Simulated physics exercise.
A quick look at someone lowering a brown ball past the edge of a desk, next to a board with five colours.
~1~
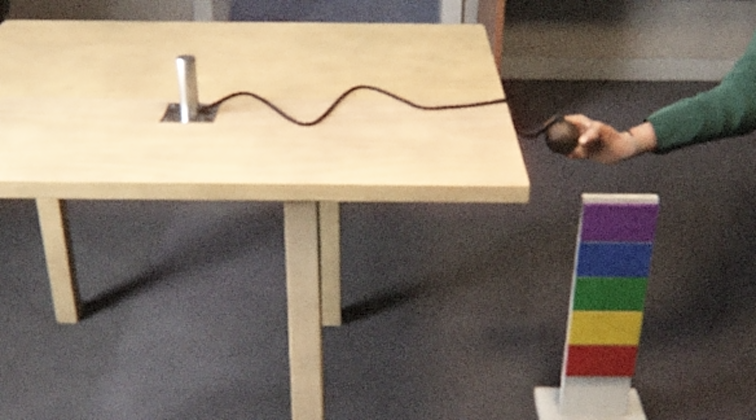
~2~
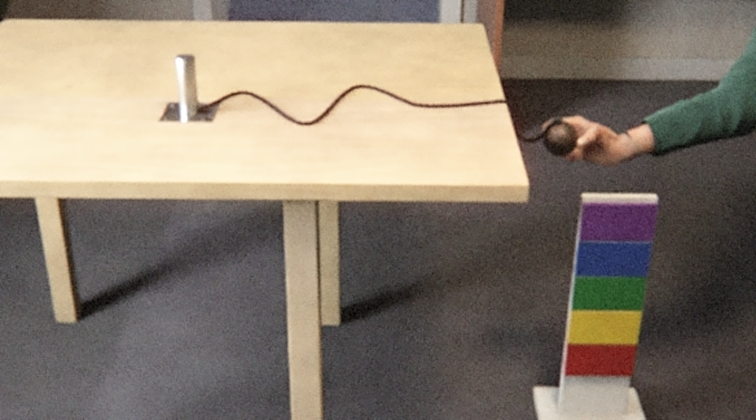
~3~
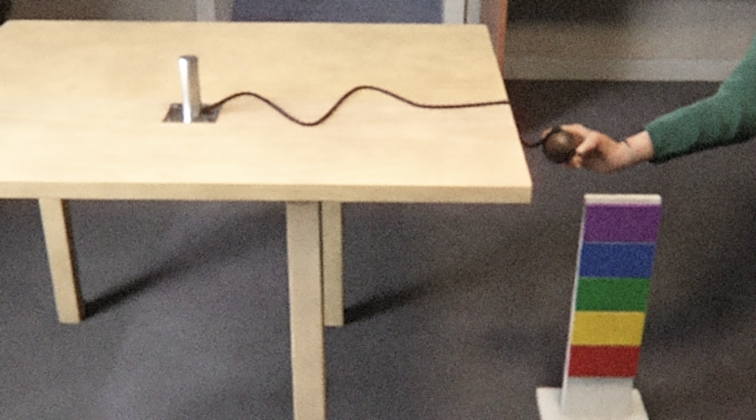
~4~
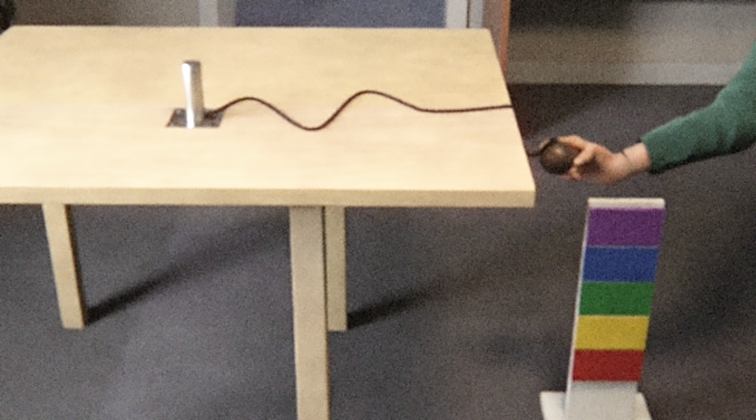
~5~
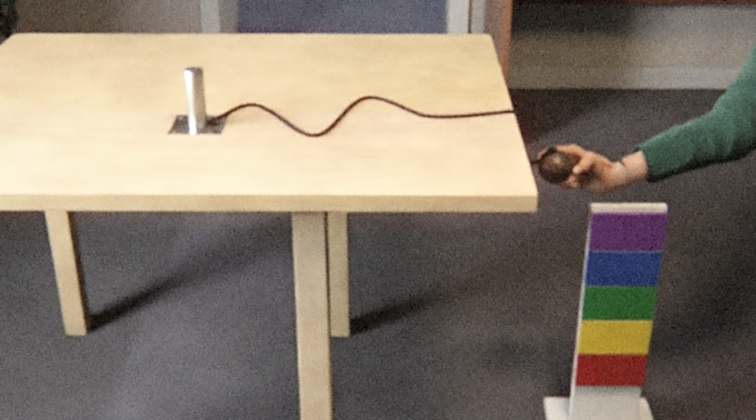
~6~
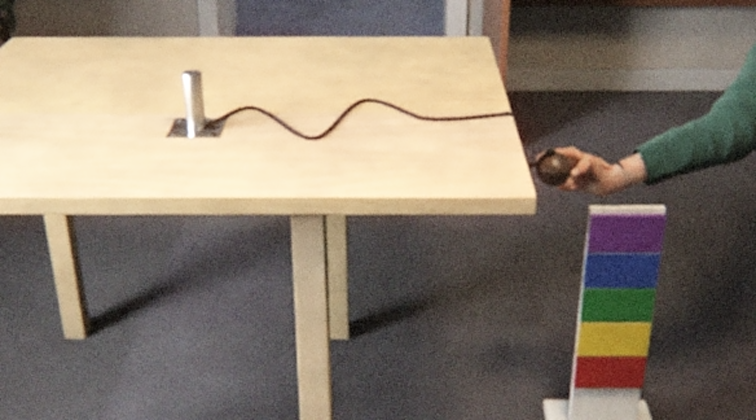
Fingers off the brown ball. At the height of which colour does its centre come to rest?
Its centre hangs level with the yellow band.
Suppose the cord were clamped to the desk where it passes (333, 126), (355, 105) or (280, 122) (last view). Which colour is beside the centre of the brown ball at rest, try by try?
One after the other, blue; purple; green.
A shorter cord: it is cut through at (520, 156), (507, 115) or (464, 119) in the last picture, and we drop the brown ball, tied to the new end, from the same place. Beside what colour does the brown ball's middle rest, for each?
In that order: Green; blue; purple.
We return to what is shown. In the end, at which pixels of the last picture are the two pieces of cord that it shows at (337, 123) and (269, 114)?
Near (435, 118) and (305, 123).
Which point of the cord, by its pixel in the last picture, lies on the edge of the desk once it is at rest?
Near (374, 101).
Soon after, ball near (538, 324); level with yellow.
Then, ball near (474, 343); level with yellow.
Further on, ball near (512, 349); level with yellow.
At rest, ball near (497, 352); level with yellow. Its middle rests at the yellow band.
